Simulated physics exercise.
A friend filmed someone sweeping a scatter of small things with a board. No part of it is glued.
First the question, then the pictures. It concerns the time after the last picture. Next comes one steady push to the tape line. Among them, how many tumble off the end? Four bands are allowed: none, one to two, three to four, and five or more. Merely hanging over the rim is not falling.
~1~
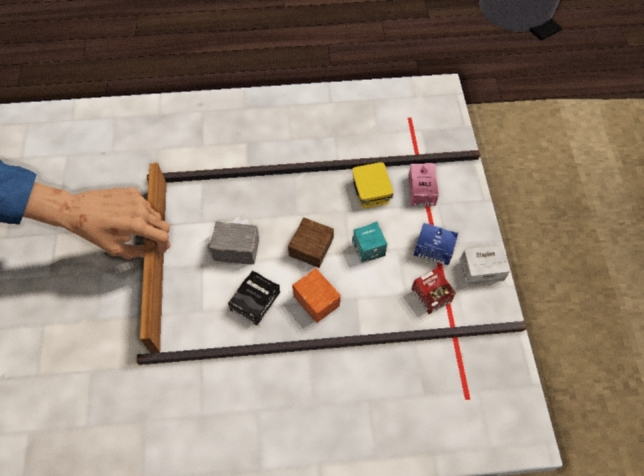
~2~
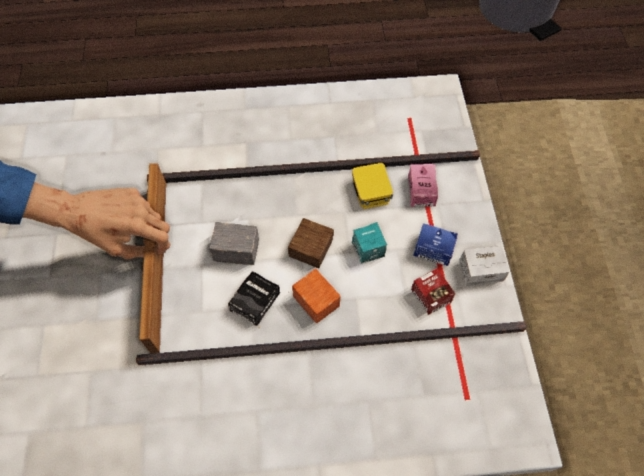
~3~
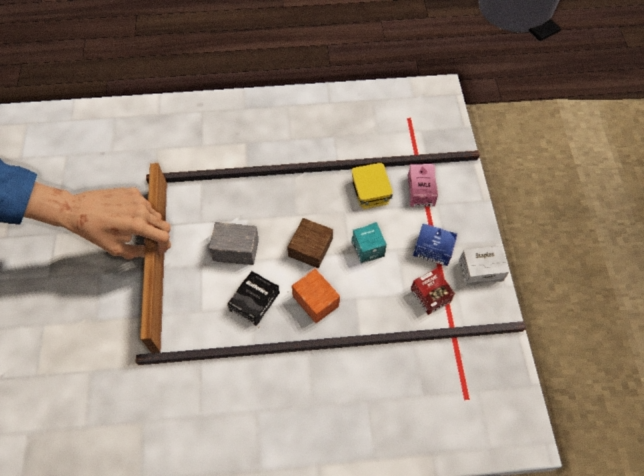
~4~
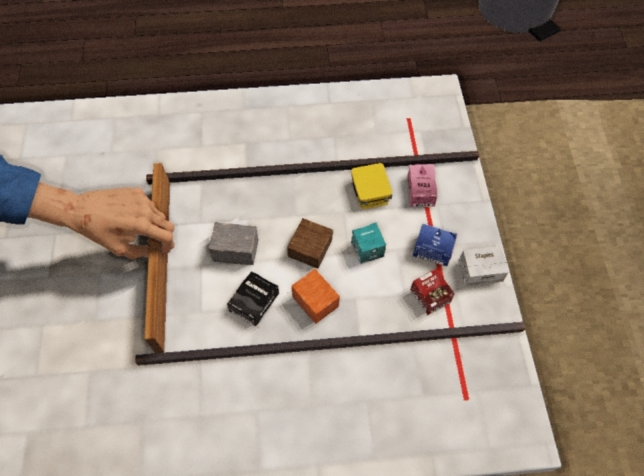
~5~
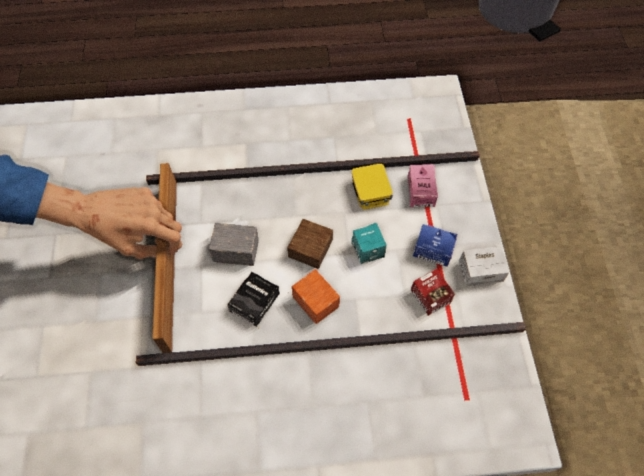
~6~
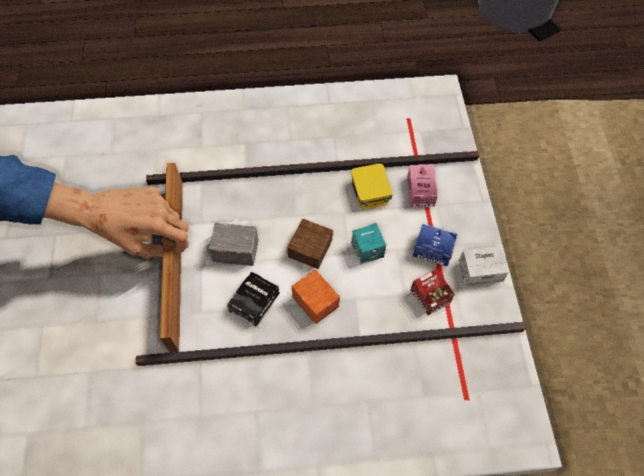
Falling ones: Three or four.
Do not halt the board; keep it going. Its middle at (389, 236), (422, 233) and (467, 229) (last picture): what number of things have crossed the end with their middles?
Middles past end - pos 1: 2, pos 2: 3, pos 3: 6.
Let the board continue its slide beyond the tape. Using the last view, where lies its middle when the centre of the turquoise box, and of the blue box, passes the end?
When the turquoise box crosses, the middle is near (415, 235); when the blue box crosses, near (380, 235).
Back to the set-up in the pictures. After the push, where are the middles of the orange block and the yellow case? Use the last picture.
Orange block: (474, 302); yellow case: (440, 183).
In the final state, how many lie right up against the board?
My count gives 4.
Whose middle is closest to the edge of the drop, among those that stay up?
Brown block.
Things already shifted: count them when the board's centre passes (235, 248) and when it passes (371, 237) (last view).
2 by the first point, 9 by the second.
A little later, none off yet; white box at rest near (484, 266); blue box at rest near (435, 245); pink box at rest near (422, 186).
Next, none off yet; white box shifted about its own width near (509, 266); blue box shifted about its own width near (477, 235); pink box at rest near (422, 186).
When it is over, the number that fall off is three or four; down, turquoise box, blue box and white box.
